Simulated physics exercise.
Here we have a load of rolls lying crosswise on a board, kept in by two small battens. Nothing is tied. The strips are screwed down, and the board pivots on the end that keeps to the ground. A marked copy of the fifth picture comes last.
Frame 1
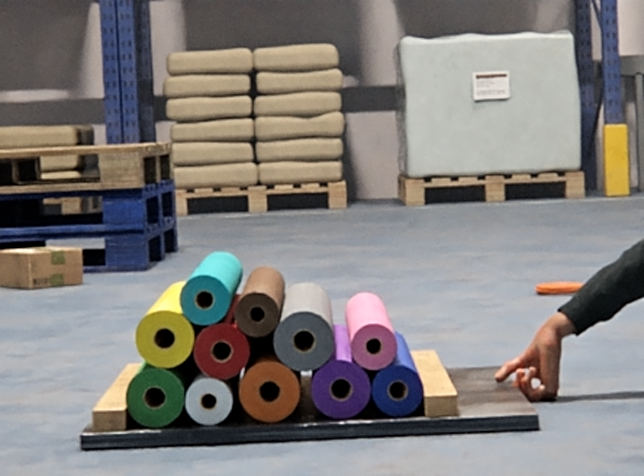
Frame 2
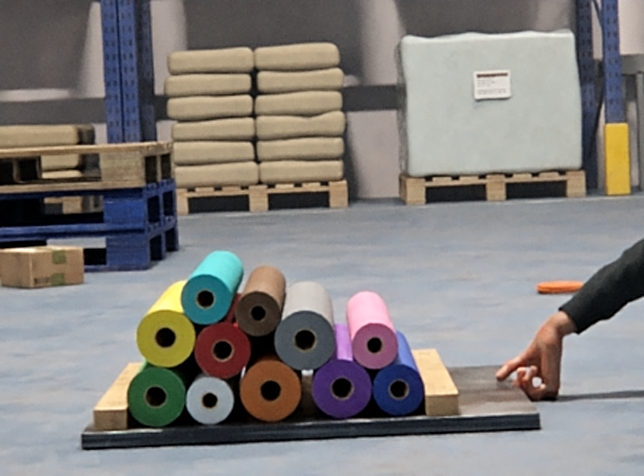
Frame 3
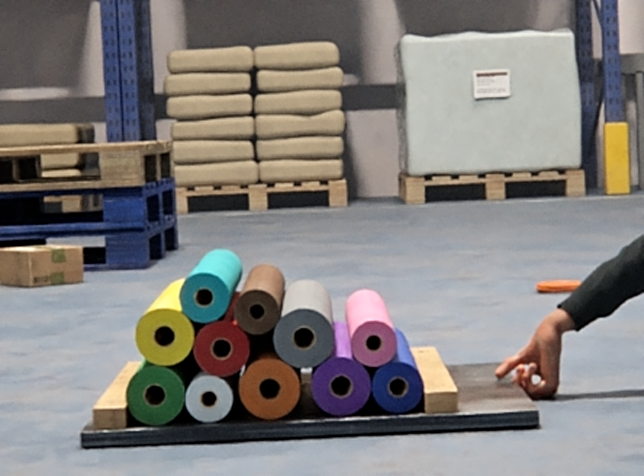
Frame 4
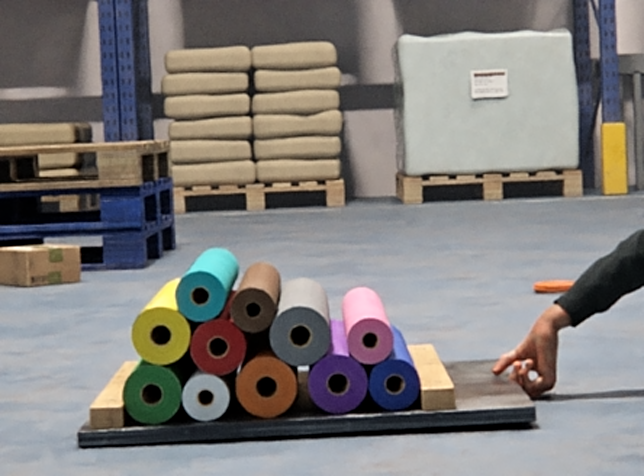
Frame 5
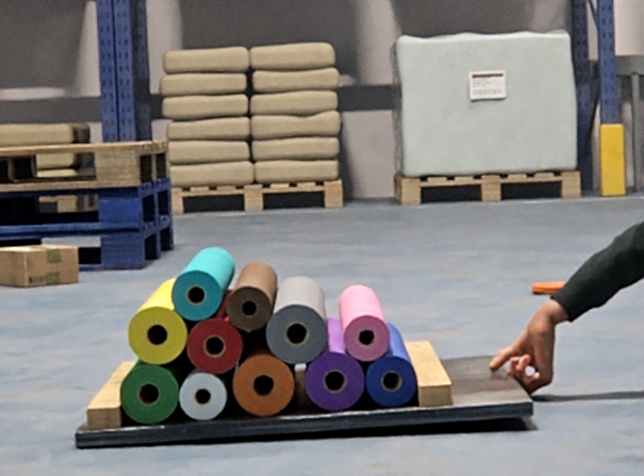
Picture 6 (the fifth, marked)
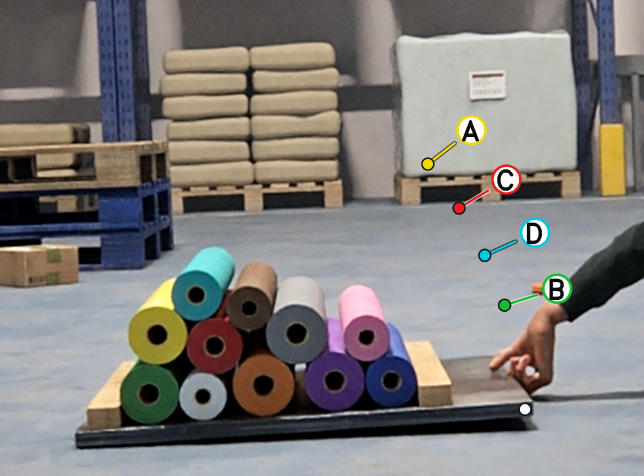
Colourful rolls stacked between wooden strips on a dark board barely shifting as a hand slightly lifts the board's right end.
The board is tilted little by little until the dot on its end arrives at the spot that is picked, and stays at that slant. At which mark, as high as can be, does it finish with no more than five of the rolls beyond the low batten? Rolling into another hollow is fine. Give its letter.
The last mark within the limit is A.
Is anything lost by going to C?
Yes.
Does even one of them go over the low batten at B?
At B: Yes.
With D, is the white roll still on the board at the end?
Yes.
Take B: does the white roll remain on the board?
Yes, with B.
On the marked copy, A at (428, 164); B at (505, 305); C at (459, 208); D at (485, 255); the white dot at (525, 409).
Following A. Soon after the start, board at 20°.
Later, board at 36°.
In the end, board at 36°, five over the low batten.
As for the rest, B two over the low batten (yellow, turquoise); C two over the low batten (yellow, turquoise); D two over the low batten (yellow, turquoise).
